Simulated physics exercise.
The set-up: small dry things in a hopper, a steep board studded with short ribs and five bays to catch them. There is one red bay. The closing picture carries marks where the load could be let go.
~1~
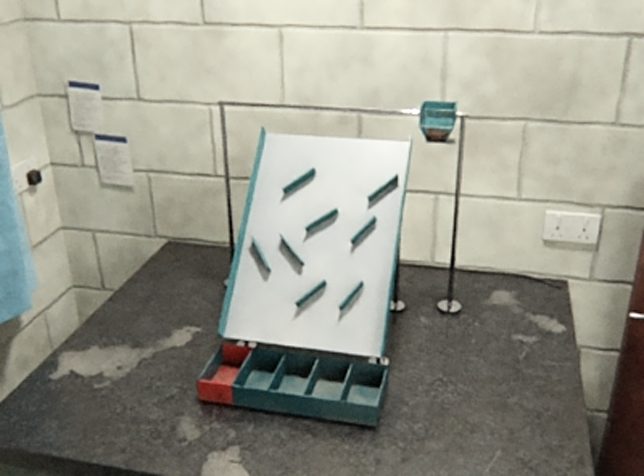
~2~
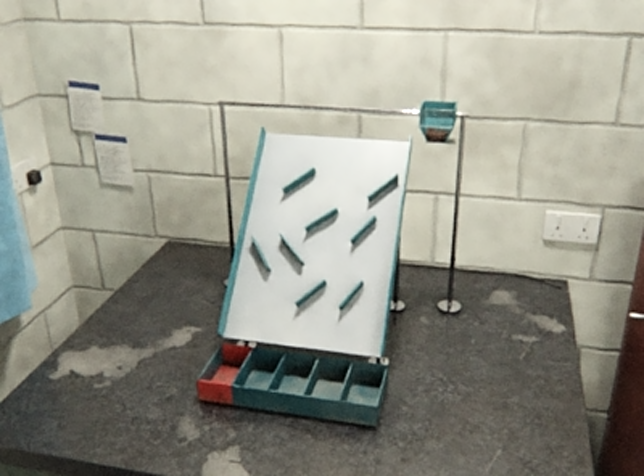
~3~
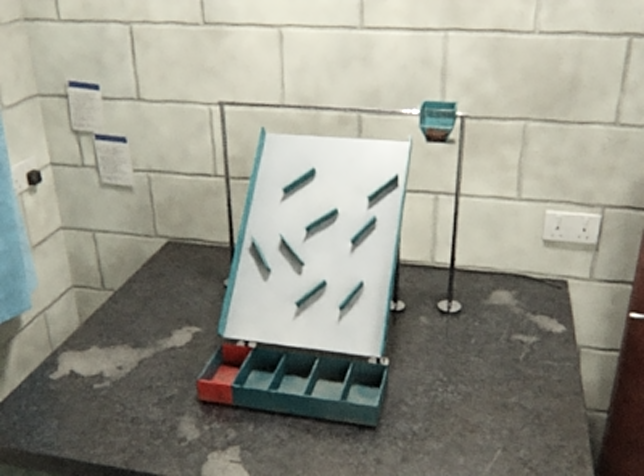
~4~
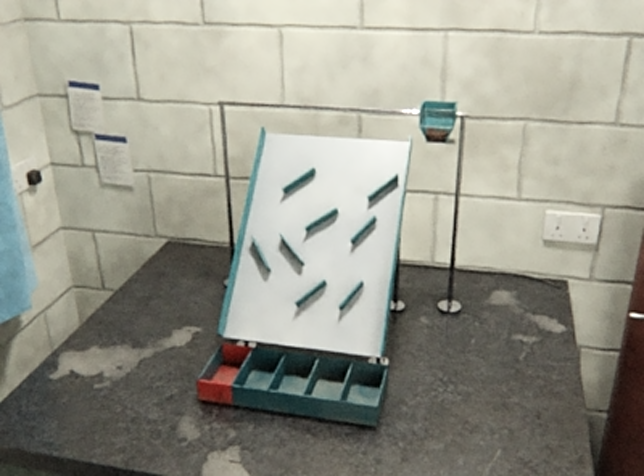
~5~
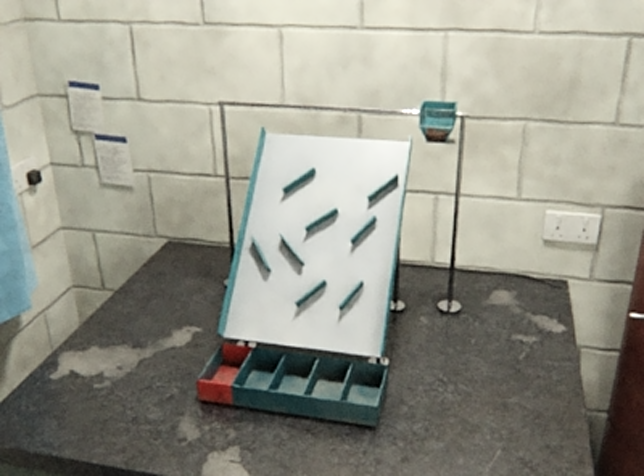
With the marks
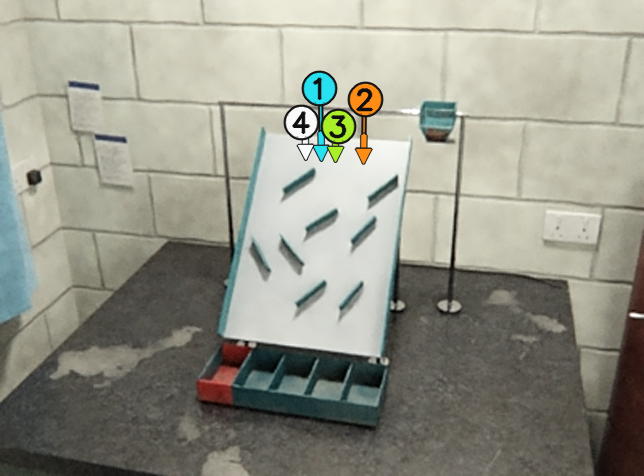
To begin with, a steep white board studded with short, slanted ribs stands on a dark, patchy surface, with a small green hopper at the upper right and five bays at its foot, the leftmost red. Nothing visibly moves from then on, and the set-up looks unchanged throughout.
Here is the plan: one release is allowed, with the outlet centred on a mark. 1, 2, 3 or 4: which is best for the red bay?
4.
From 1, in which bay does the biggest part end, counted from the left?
The second.
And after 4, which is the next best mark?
That would be 1.
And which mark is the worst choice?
3.
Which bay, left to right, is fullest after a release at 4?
The first from the left.
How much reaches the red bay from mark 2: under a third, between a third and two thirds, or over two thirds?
It is under a third.
On the marked copy, mark 1 meets the board at (321, 155); mark 2 meets the board at (363, 158); mark 3 meets the board at (335, 156); mark 4 meets the board at (305, 154).
With 1, about a third in the red bay, about two thirds in other bays.
With 2, about a quarter in the red bay, about two thirds in other bays, a small part outside the box.
With 3, a stray few in the red bay, nearly all in other bays.
With 4, about two thirds in the red bay, about a quarter in other bays.
